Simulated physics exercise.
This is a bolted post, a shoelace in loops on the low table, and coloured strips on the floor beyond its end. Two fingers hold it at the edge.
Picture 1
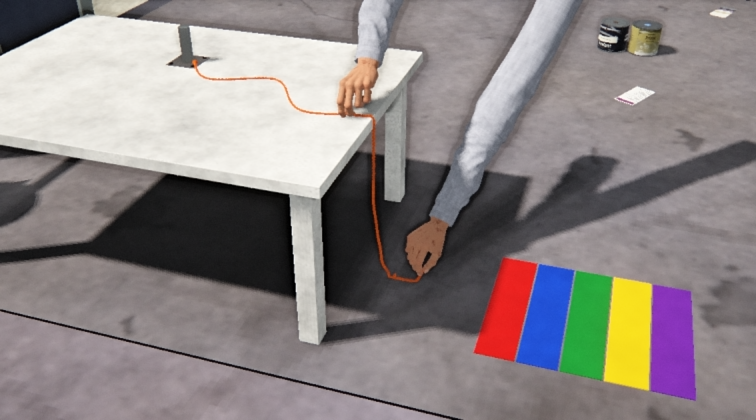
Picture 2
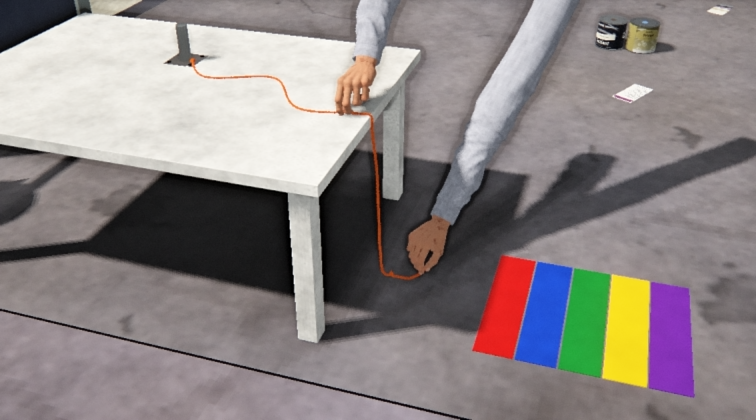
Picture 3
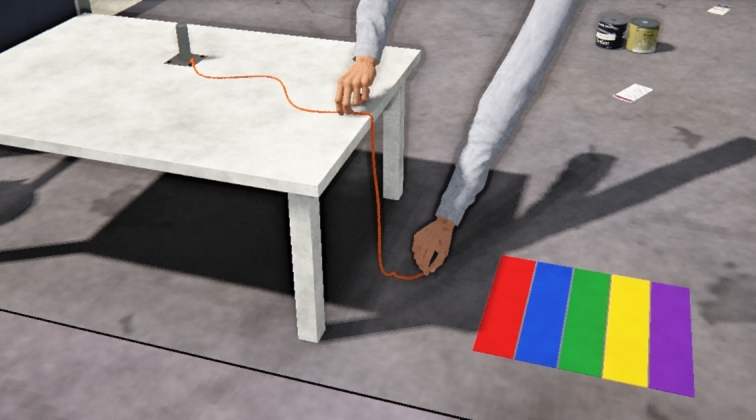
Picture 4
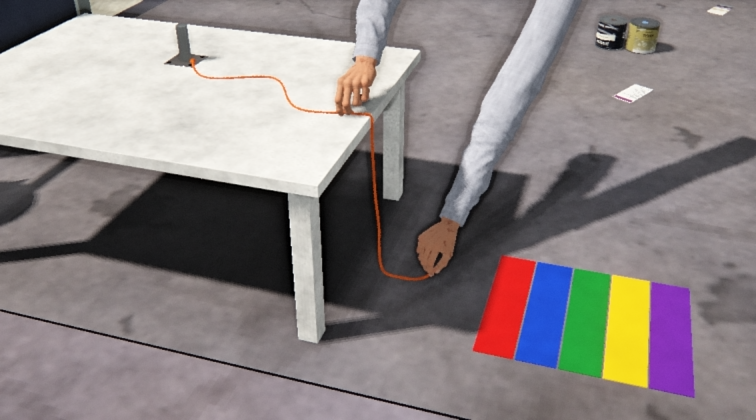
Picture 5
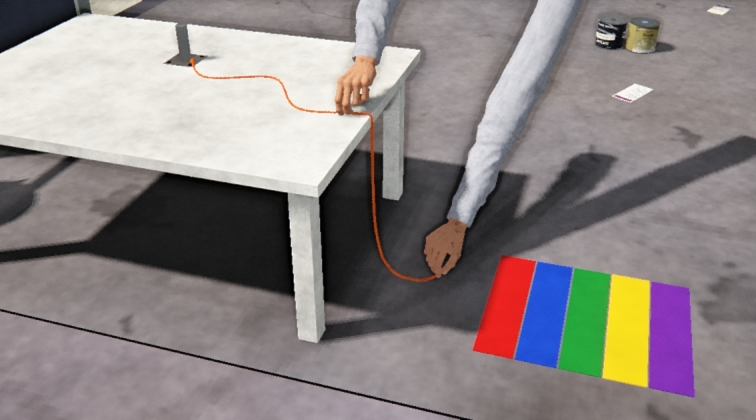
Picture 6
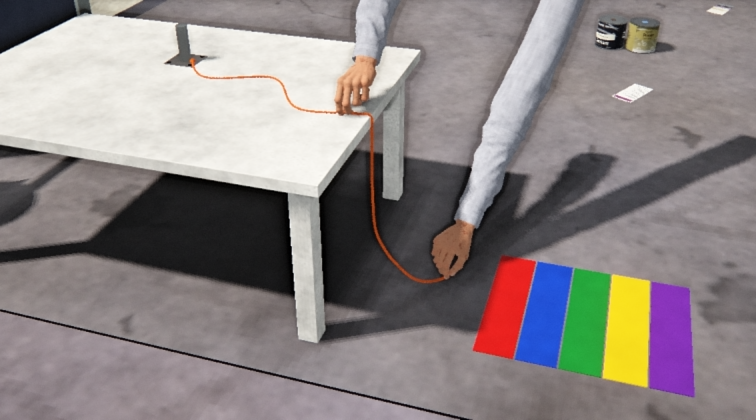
A hand near the floor drew the end of an orange shoelace slightly to the right, toward the coloured strips, while another hand's fingers held the lace at the edge of the white table.
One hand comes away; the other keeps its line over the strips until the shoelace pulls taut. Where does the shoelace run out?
Over green.
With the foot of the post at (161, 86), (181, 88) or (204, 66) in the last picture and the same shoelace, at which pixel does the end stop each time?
The places are (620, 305), (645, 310) and (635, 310).
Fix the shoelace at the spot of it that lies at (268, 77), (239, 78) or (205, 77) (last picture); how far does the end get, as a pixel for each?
Try by try, around (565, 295), (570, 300) and (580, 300).
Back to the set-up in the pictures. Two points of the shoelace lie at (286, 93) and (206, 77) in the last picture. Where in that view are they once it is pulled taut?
At (318, 94), then (230, 71).
Soon after, end near (515, 287); over red.
After that, end near (564, 296); over blue.
At the stop, end near (594, 302); over green. The end stops over the green strip.
